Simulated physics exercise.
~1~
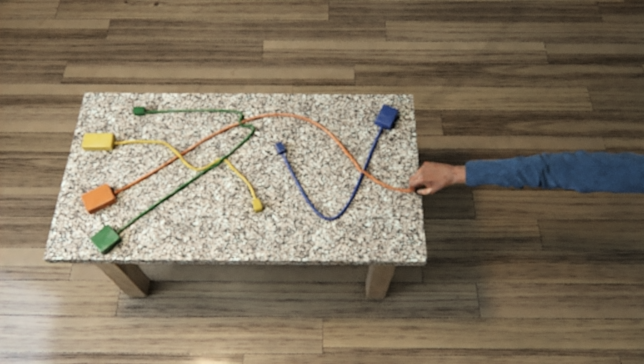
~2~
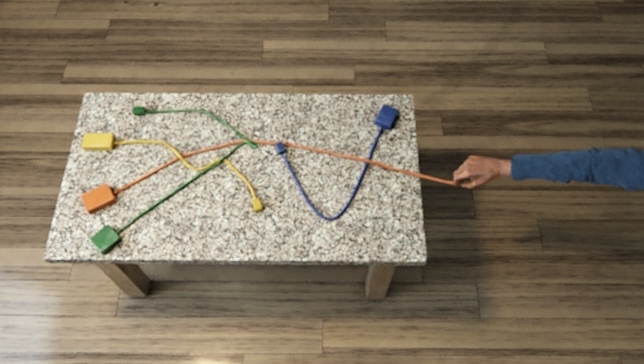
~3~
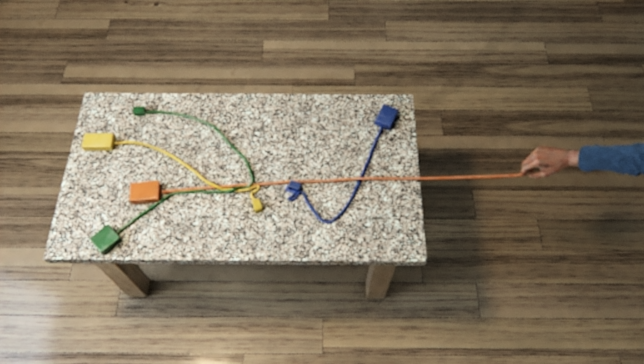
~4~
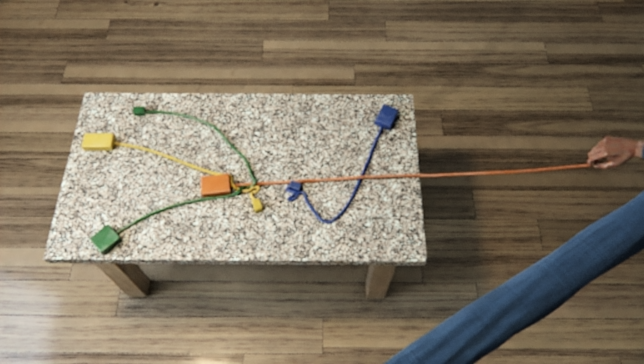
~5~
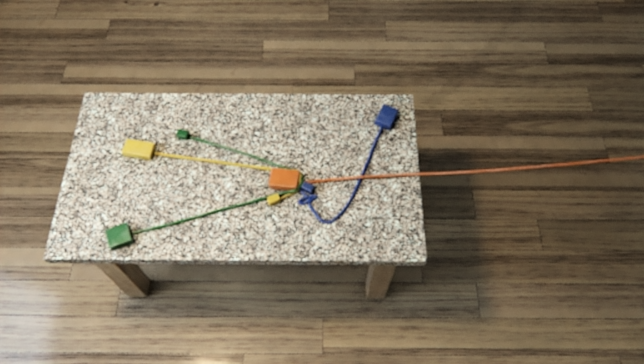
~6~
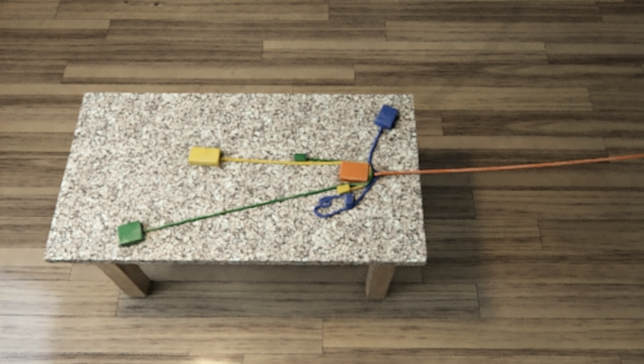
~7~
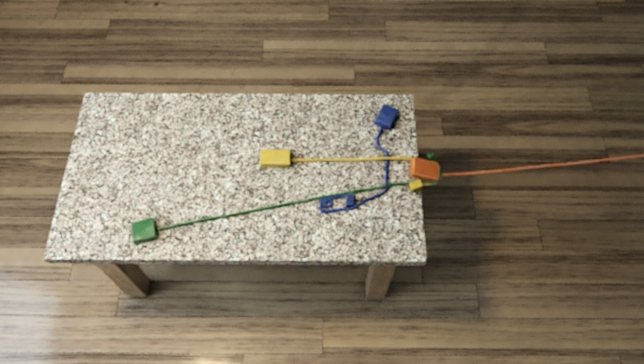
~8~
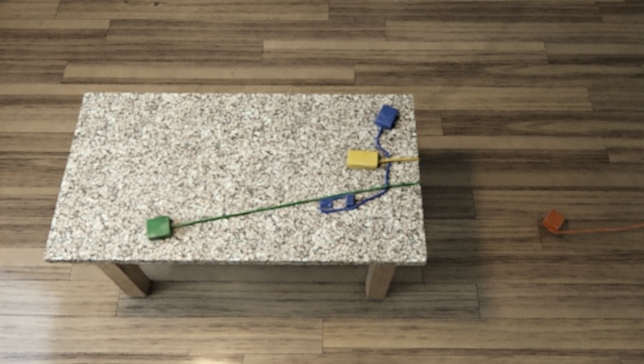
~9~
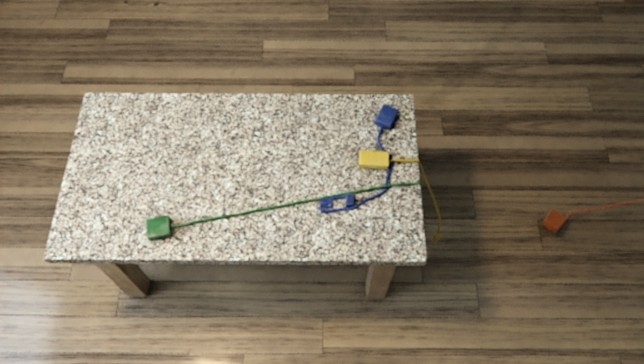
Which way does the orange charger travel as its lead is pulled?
The orange charger moves to the right, sliding across the table and off its right edge.
